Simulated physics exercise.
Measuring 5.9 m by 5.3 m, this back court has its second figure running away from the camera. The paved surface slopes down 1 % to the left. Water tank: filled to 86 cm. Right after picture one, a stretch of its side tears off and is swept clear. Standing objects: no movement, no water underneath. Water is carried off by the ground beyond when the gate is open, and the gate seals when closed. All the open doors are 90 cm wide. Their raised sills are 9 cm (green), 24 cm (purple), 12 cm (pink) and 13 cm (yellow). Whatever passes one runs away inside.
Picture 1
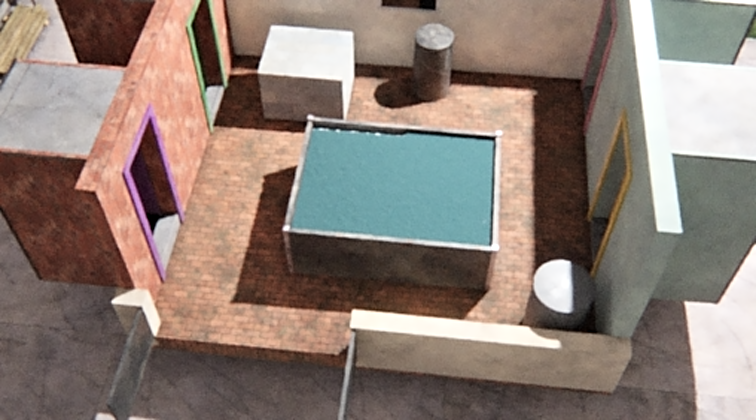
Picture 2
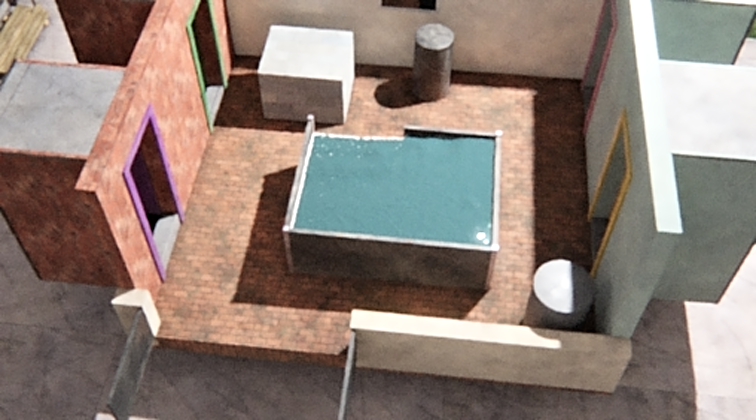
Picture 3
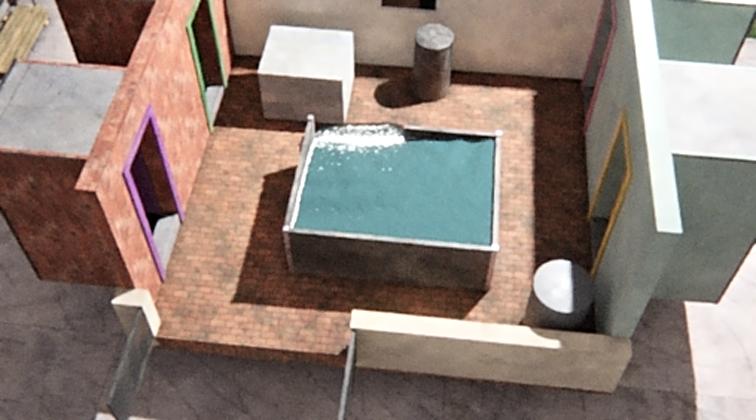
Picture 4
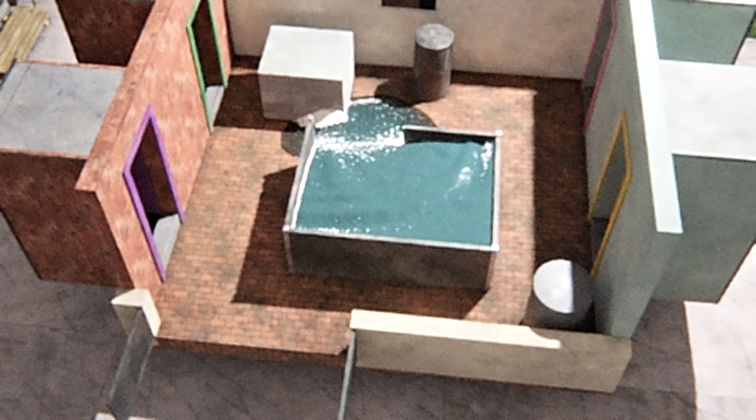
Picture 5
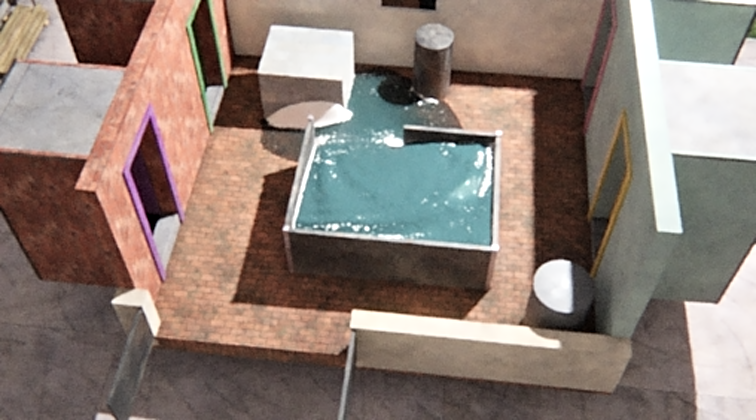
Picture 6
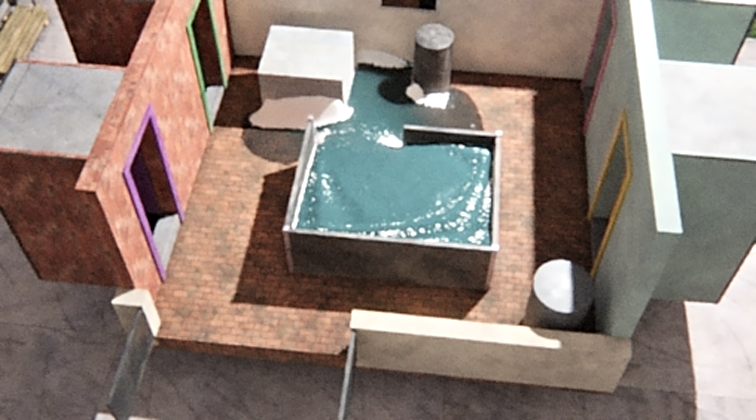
A large rectangular tank of teal water stands in a brick-paved court, seen from above at a steady, slanting angle. A white block and a dark grey cylinder stand behind it, a pale round-topped drum at front right, with purple- and green-framed doorways left and a yellow-framed one right. Part of the tank's far side opens, and water pours out, spreading back between block and cylinder while the surface inside ripples and sinks slightly.
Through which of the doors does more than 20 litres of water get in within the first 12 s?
The green door lets in more than 20 litres; the purple door does not let in more than 20 litres; the pink door lets in more than 20 litres; the yellow door does not let in more than 20 litres.
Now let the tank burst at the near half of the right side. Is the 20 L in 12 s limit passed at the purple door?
Well, at purple it would be too little.
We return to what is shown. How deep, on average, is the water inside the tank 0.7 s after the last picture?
Average depth: About 58 cm.
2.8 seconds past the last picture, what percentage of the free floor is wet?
About 75 per cent.
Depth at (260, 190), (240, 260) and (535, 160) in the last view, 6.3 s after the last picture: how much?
About 4, 4 and 12 cm respectively.
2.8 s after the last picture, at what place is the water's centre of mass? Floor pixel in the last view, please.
The water is centred near (372, 166).
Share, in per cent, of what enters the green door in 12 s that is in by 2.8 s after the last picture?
Share: ~ 55 %.
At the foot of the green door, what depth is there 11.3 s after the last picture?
Around 12.5 cm deep.
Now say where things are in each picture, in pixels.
In the first picture, the water tank at (397, 184) is whole and still, 86 cm deep.
In the second picture, water pours out on the water tank's far side and has run 0.7 m, to a hidden place; typically 10 cm deep outside, 86 cm at the water tank's back.
In the third picture, the front is at a hidden place, 1.0 m from the gap on the water tank's far side; 1.3 m2 of floor is under water; 86 cm left at the back of the water tank.
In the fourth picture, water pours out on the water tank's far side and has run 1.5 m, to (395, 101); typically 14 cm deep outside, 85 cm at the water tank's back.
In the fifth picture, the front is at (384, 72), 2.1 m from the gap on the water tank's far side; 3.9 m2 of floor is under water; 77 cm left at the back of the water tank.
In the sixth picture, the front is at a hidden place, 2.4 m from the gap on the water tank's far side; 4.8 m2 of floor is under water; 72 cm left at the back of the water tank.
Then, 0.7 s after the last picture water covers 30 % of the floor and is deepest (63 cm) near (338, 126); green door 13 cm at the sill, 18 L in, purple door not reached, pink door not reached, yellow door not reached.
Then, 1.5 s after the last picture water covers 50 % of the floor and is deepest (54 cm) near (371, 67); green door 24 cm at the sill, 111 L in, purple door 7 cm at the sill, 0 L in, pink door 22 cm at the sill, 18 L in, yellow door not reached.
Then, 2.8 s after the last picture water covers 75 % of the floor and is deepest (41 cm) near (246, 58); green door 19 cm at the sill, 201 L in, purple door 10 cm at the sill, 0 L in, pink door 23 cm at the sill, 111 L in, yellow door 5 cm at the sill, 0 L in.
Then, 6.3 s after the last picture water covers 95 % of the floor and is deepest (22 cm) near (233, 64); green door 15 cm at the sill, 325 L in, purple door 6 cm at the sill, 0 L in, pink door 13 cm at the sill, 214 L in, yellow door 7 cm at the sill, 0 L in.
Then, 11.3 s after the last picture water covers 95 % of the floor and is deepest (14 cm) near (235, 57); green door 12 cm at the sill, 380 L in, purple door 10 cm at the sill, 0 L in, pink door 10 cm at the sill, 218 L in, yellow door 11 cm at the sill, 4 L in.
